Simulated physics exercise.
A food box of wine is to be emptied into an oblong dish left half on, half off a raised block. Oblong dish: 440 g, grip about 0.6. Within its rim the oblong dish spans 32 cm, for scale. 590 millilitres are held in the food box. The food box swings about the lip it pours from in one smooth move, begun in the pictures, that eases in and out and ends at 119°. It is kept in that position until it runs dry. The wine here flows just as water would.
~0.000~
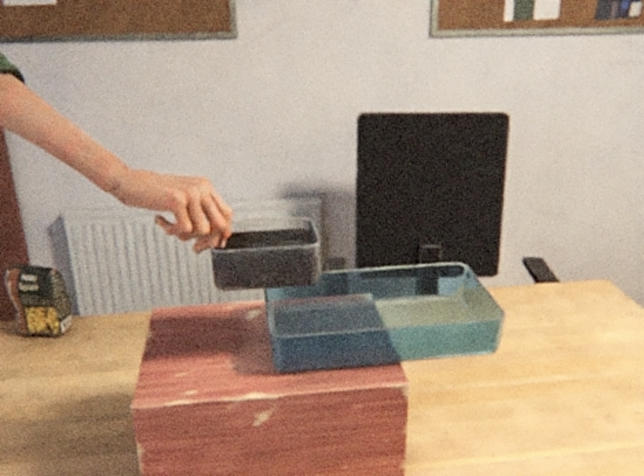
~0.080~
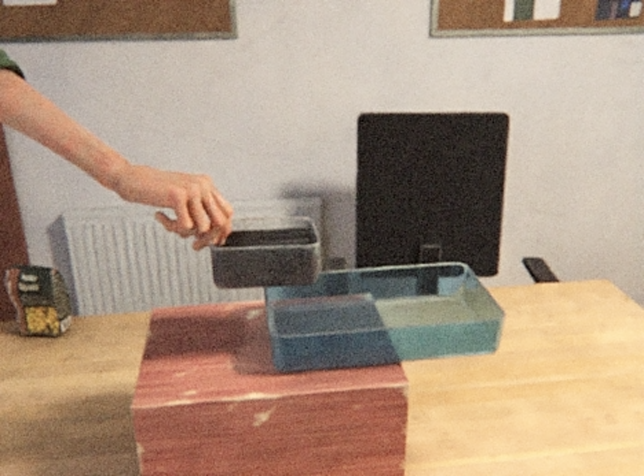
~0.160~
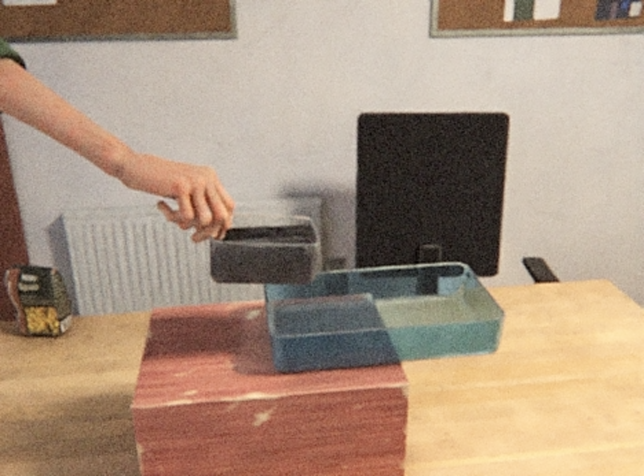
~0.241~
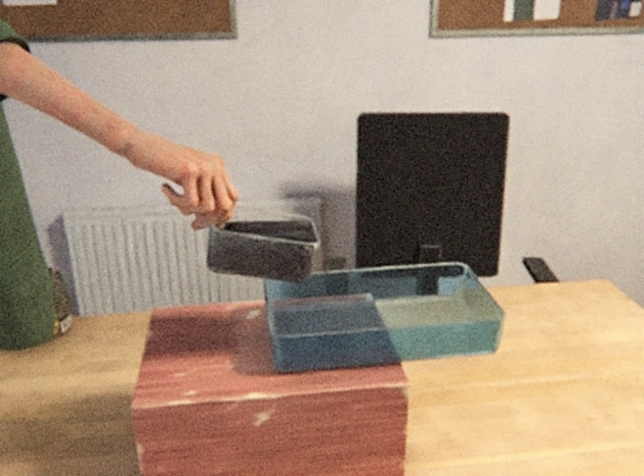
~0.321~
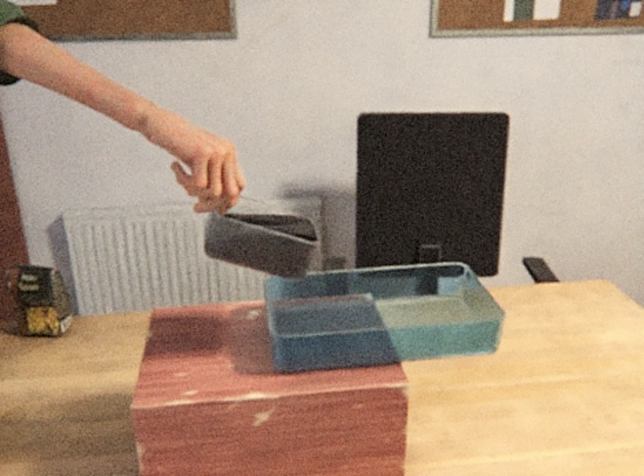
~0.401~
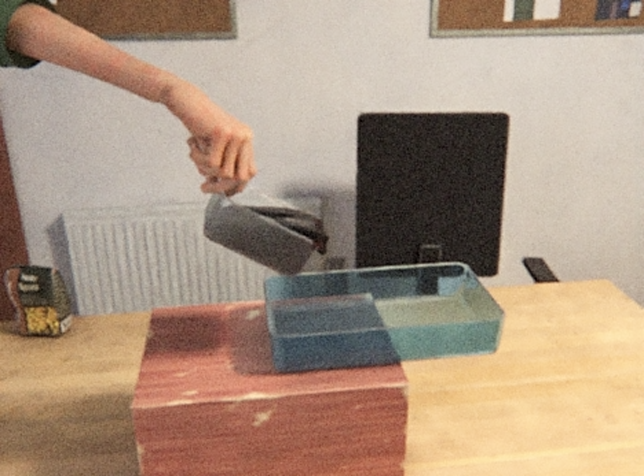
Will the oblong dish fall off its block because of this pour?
Yes.
By 0.78 s the tilt is 90° and 15 per cent is still to pour; the oblong dish lies level with 49 per cent in it.
By 1.06 s the tilt is 116° and 1 per cent is still to pour; the oblong dish leans 17° with 89 per cent in it.
By 1.35 s the tilt is 119° and 0 per cent is still to pour; the oblong dish leans 79° with 48 per cent in it.
By 1.67 s the tilt is 119° and 0 per cent is still to pour; the oblong dish leans 122° with 0 per cent in it.
At rest the oblong dish leans 180° with 0 per cent in it.
